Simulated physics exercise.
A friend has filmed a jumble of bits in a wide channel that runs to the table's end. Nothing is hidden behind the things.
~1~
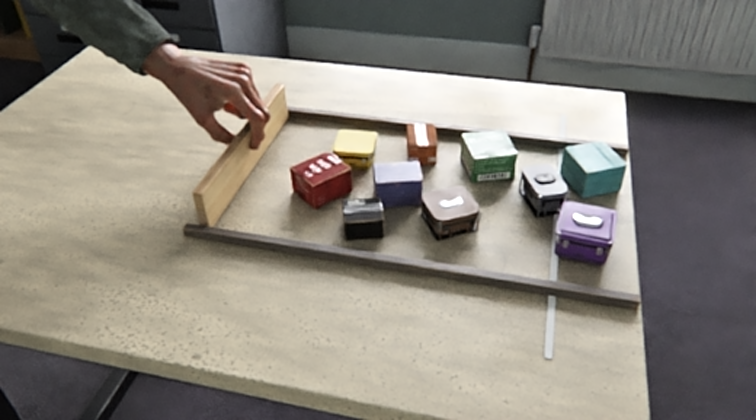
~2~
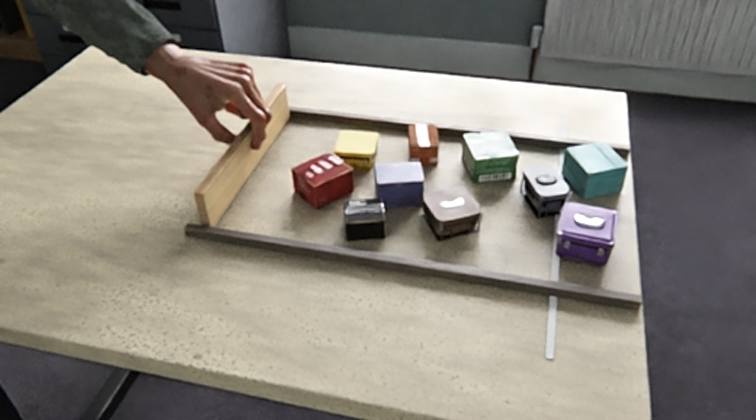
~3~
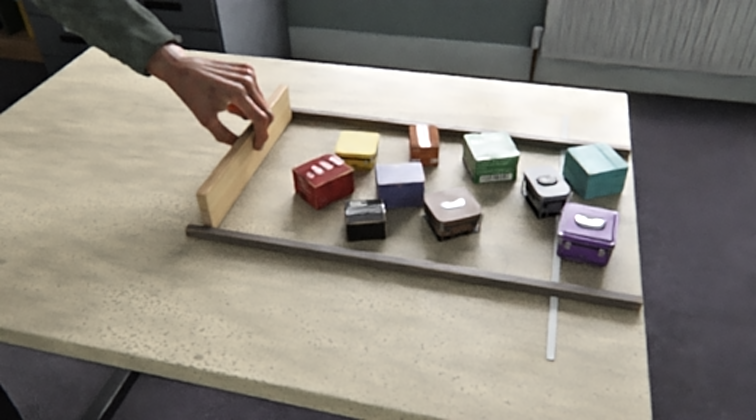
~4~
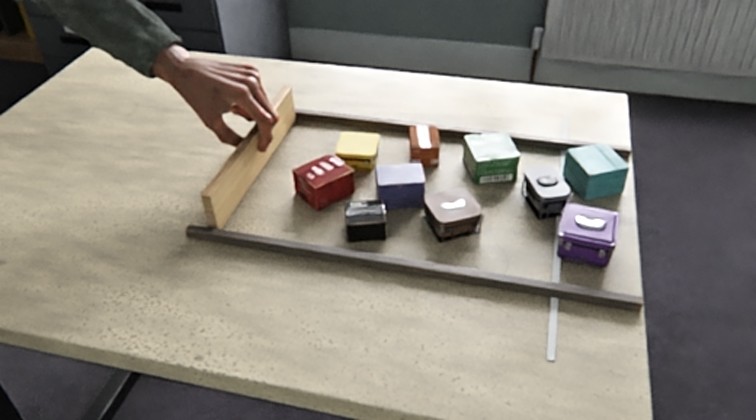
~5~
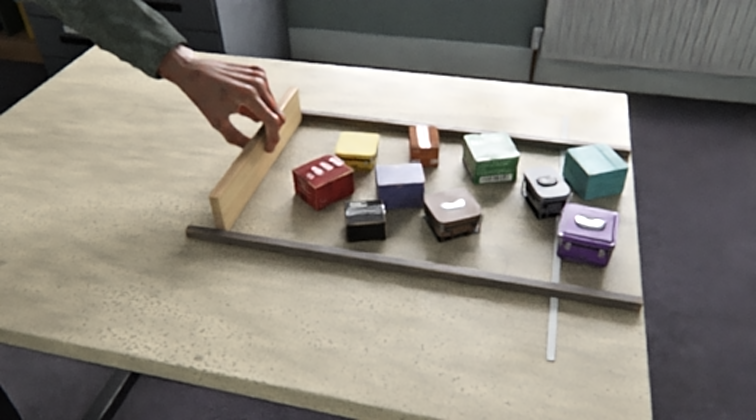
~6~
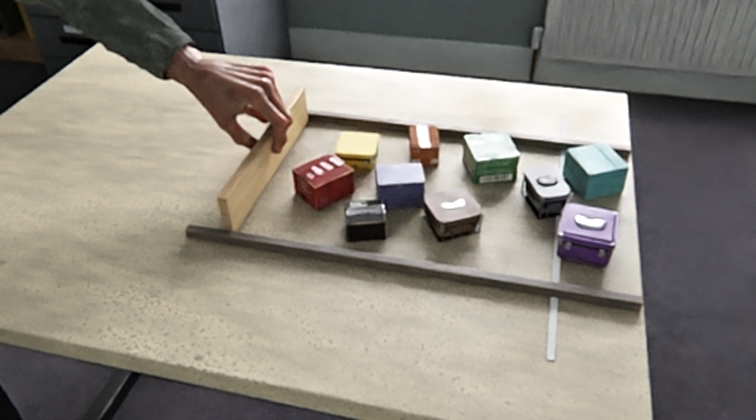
We see a hand holding an upright wooden board at the left of a channel of colourful boxes on a table, sliding it slowly a short way right towards the red box, while the boxes stay still.
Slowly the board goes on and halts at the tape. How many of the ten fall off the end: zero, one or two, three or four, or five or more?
Here the number that fall off is three or four.
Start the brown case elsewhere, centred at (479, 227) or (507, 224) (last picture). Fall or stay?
Place by place, it stays on; survives.
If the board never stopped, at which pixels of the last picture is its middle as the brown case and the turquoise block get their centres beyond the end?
At (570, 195) for the brown case; at (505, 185) for the turquoise block.
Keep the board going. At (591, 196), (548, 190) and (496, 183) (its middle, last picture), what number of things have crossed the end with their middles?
The counts: 6, 3 and 0.
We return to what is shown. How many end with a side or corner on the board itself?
In contact: 4.
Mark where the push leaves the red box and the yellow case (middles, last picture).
Near (584, 212) and (583, 181).
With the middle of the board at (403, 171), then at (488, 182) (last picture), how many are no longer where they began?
The counts are 7 and 10.
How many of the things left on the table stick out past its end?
3 of them.
Soon after, none off yet; turquoise block at rest near (595, 171); purple case at rest near (587, 235); grey case at rest near (545, 192).
Then, none off yet; turquoise block at rest near (595, 171); purple case at rest near (587, 235); grey case moved a little near (574, 194).
At rest, the number that fall off is three or four; fallen, grey case, purple case and turquoise block.
